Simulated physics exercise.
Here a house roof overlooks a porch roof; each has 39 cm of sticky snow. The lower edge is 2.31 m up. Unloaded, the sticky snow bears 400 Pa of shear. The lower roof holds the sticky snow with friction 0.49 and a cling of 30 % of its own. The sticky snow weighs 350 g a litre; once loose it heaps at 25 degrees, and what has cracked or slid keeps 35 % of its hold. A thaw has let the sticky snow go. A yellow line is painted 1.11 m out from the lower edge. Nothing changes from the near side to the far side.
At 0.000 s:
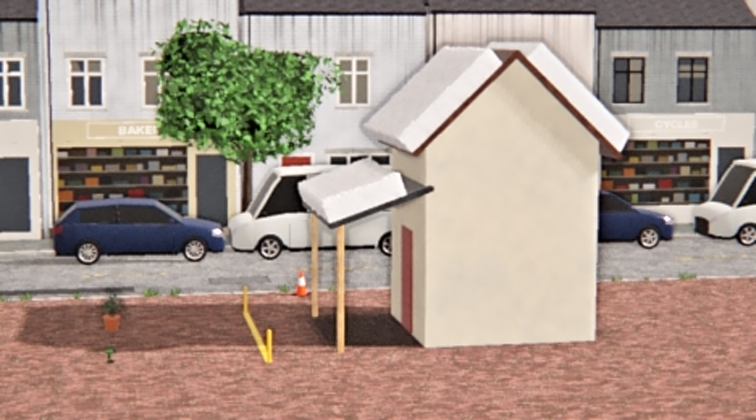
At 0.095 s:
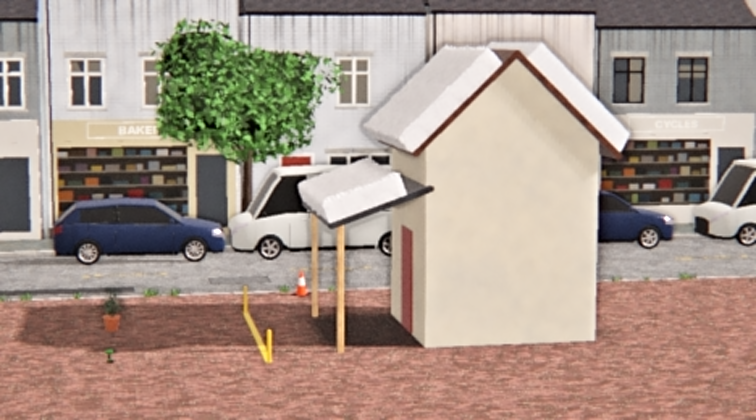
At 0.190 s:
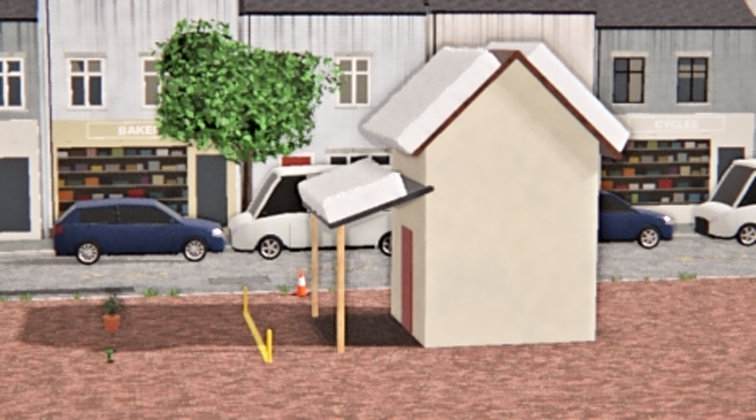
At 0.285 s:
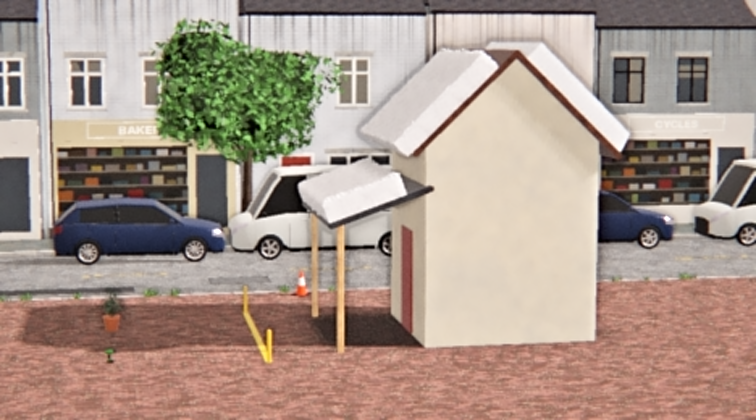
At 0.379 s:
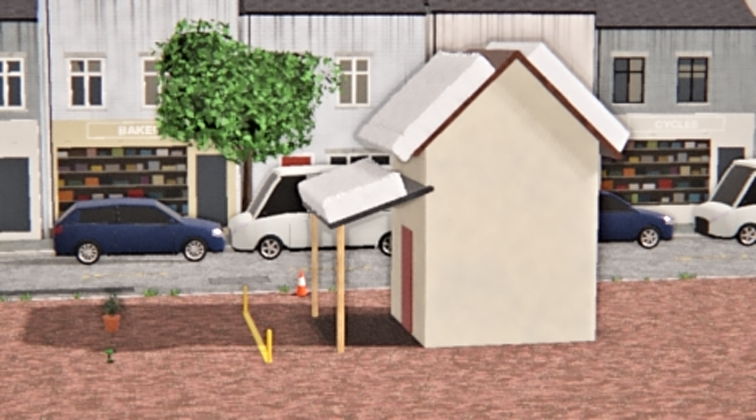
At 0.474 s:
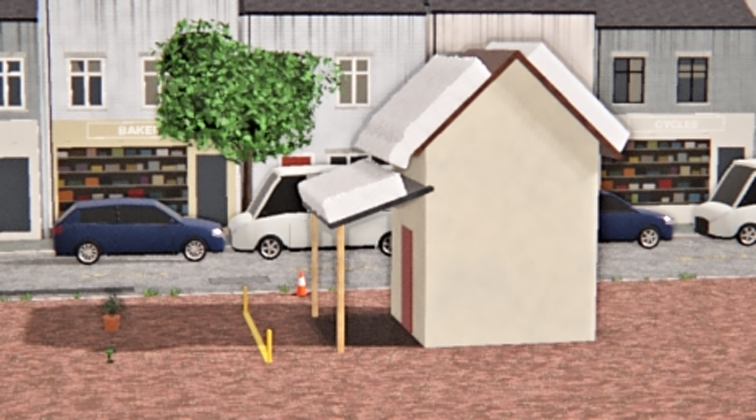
On a street seen from across reddish paved ground at a slightly raised angle, grey and cream terraced shopfronts stand behind parked blue and white vehicles. A cream house with a snow-covered, brown-edged roof stands right of centre, its snowy porch on wooden posts to the left, near a green tree, a yellow line and a potted plant. The snow on the house roof's left slope slides slowly down a short way, while the camera stays still.
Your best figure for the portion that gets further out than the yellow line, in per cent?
About 40 %.
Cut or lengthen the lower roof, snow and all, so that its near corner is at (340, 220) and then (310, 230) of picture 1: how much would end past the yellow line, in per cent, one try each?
In that order: 40 %, 35 %.
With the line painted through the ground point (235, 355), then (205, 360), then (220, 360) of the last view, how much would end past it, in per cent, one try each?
In turn about 25 %, 16 %, 20 %.
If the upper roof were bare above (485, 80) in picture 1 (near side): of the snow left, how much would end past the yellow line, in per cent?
In that case some 30 per cent.
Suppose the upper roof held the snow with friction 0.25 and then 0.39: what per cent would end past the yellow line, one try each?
In that order: 50 %, 45 %.
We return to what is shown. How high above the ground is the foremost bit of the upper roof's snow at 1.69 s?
About 2.2 m.
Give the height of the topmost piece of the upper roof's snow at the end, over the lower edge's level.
About 0.8 m.
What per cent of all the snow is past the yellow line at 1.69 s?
Near 0 %.
After 1.03 s, none is below the lower edge and 0 % is past the line.
After 1.69 s, 13 % is below the lower edge and 0 % is past the line.
After 2.34 s, 59 % is below the lower edge and 27 % is past the line.
After 3.00 s, 68 % is below the lower edge and 40 % is past the line.
After 3.90 s, 68 % is below the lower edge and 40 % is past the line.
